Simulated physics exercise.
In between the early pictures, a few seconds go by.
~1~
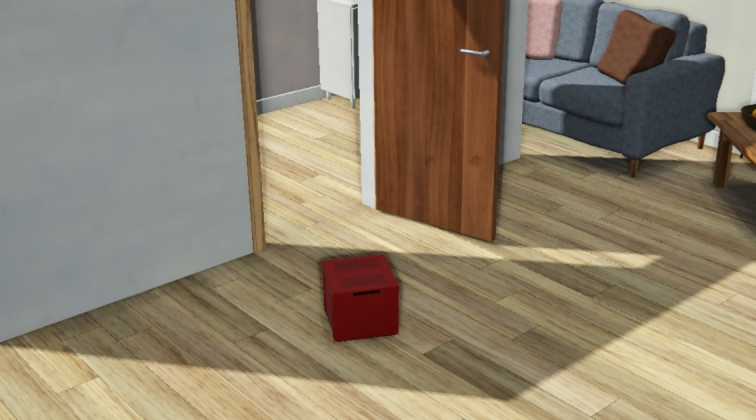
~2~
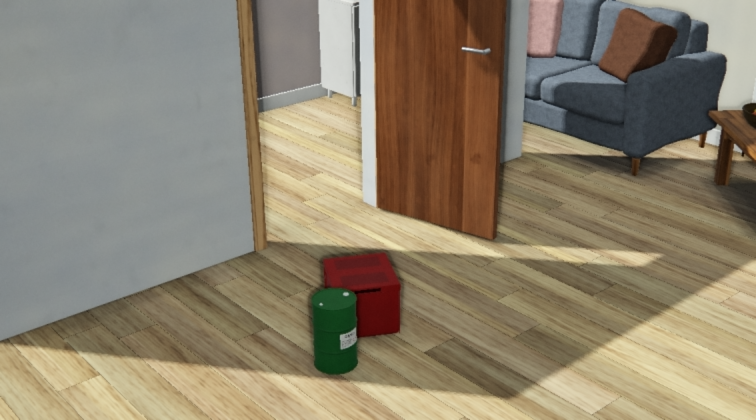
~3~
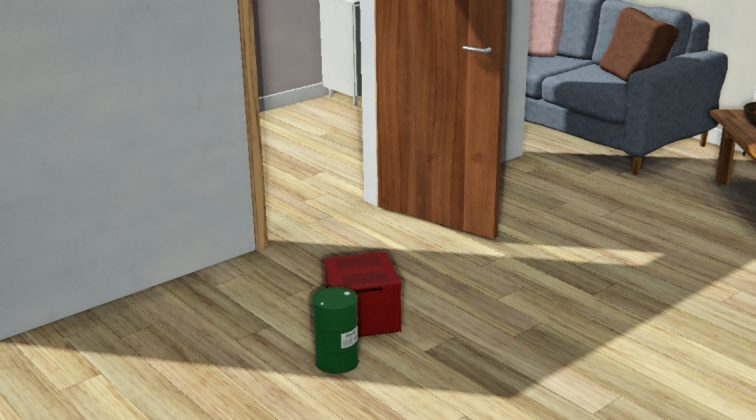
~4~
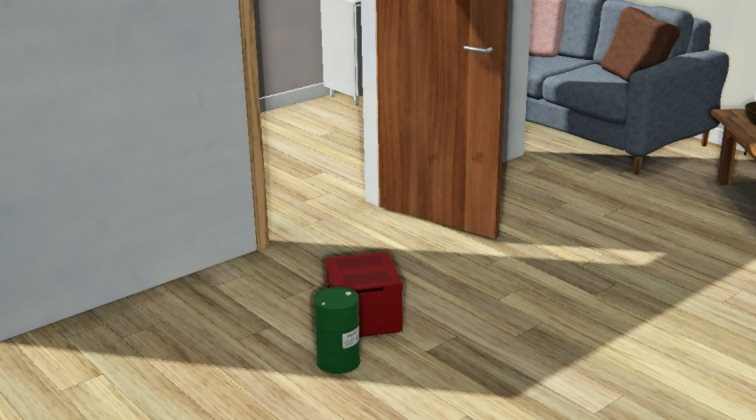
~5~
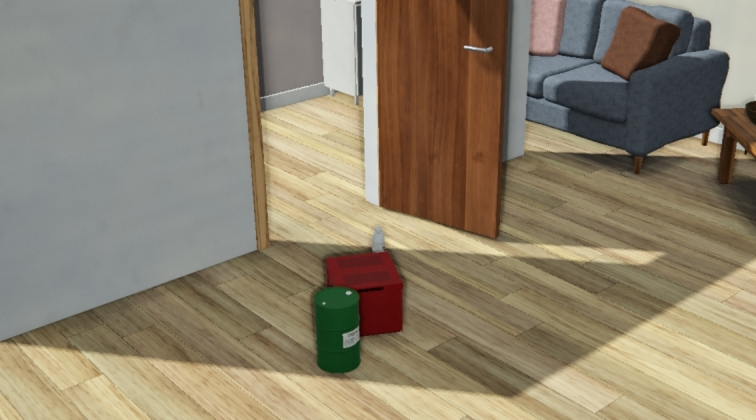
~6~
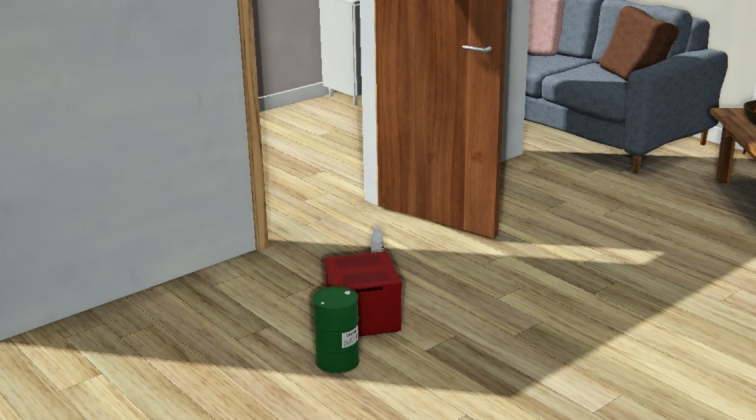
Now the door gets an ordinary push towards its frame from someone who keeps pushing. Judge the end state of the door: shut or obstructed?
The door gets there.
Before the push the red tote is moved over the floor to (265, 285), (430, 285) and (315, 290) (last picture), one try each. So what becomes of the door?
The first time it closes all the way, the second time it closes all the way, the third time it closes all the way.
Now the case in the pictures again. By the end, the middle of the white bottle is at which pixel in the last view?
The object finishes roughly at pixel (332, 270).
Then, 1.10 s past the last view, door 70° open.
Then, 1.70 s past the last view, door 39° open; white bottle rocked 23° from its first pose near (360, 253).
Then, 2.10 s past the last view, door 18° open; white bottle on its side near (337, 273).
Finally, door 0° open; down or leaning hard on the floor, white bottle; the other 2 still in place. Final places as the last picture's camera would see them, white bottle near (332, 270).
